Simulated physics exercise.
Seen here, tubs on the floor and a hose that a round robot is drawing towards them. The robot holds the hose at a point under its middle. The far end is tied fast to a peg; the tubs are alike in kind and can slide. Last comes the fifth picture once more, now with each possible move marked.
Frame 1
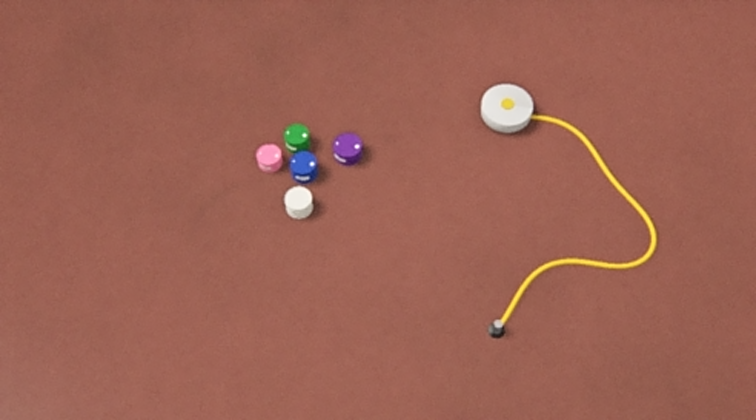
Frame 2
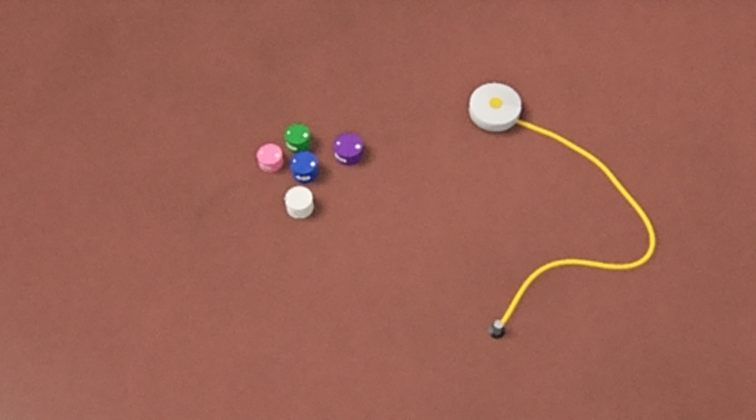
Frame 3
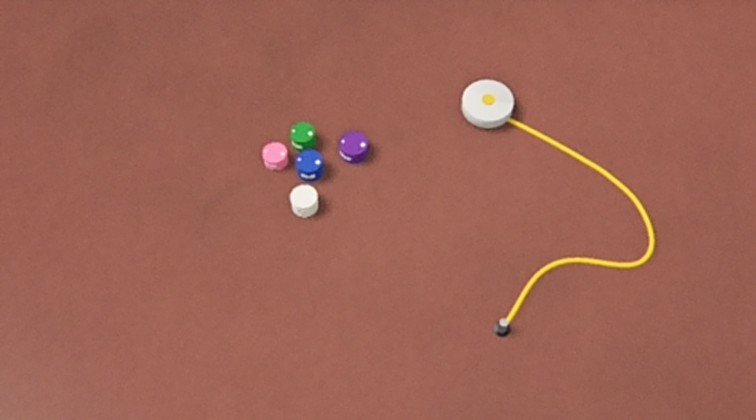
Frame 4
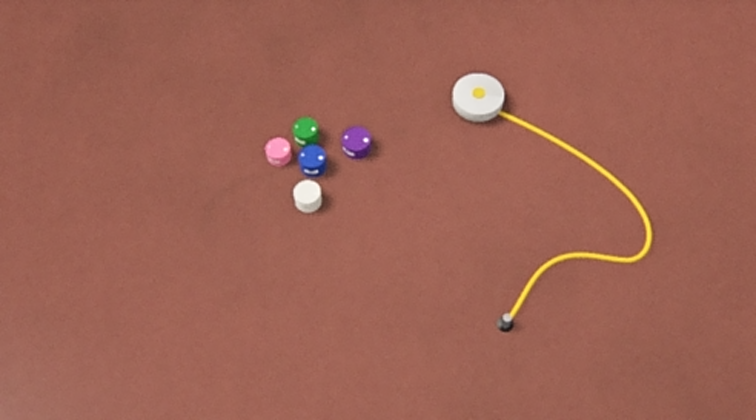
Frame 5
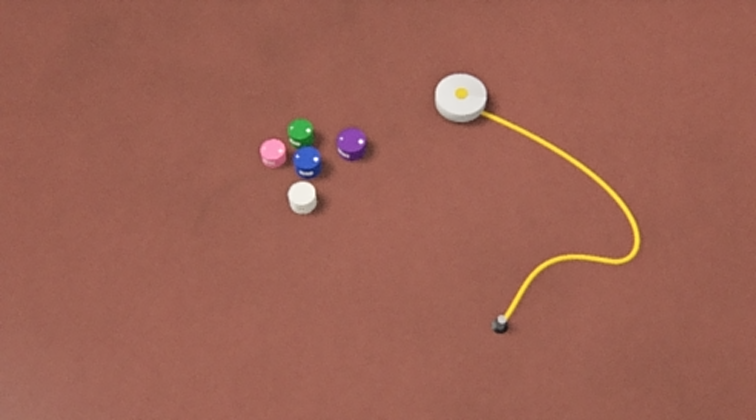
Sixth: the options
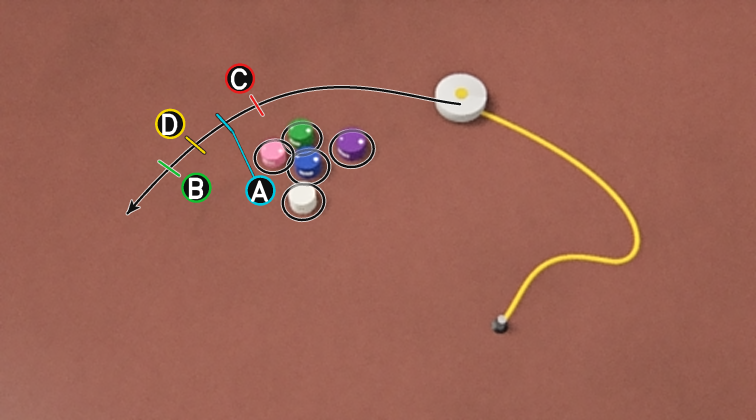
Round white device sliding slowly left across a reddish-brown floor, drawing a curving yellow cord, while five small coloured tubs sit clustered.
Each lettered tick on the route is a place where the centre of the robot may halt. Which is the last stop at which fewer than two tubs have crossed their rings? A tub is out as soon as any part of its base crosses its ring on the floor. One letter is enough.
D.
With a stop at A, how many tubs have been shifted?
By then, none.
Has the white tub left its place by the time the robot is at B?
By then, no.
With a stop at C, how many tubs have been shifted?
The count is none.
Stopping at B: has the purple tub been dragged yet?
Yes.
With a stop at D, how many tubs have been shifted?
The count is none.
On the marked copy, A at (225, 123); B at (169, 168); C at (257, 106); D at (195, 145); the route from (460, 104) via (276, 98) to (127, 214).
With D. Early on, robot (364, 83).
Further on, robot (265, 96).
At the end, robot (193, 140); none over the rings.
As for the rest, A is within the limit but short; B has two over the rings; C is within the limit but short.
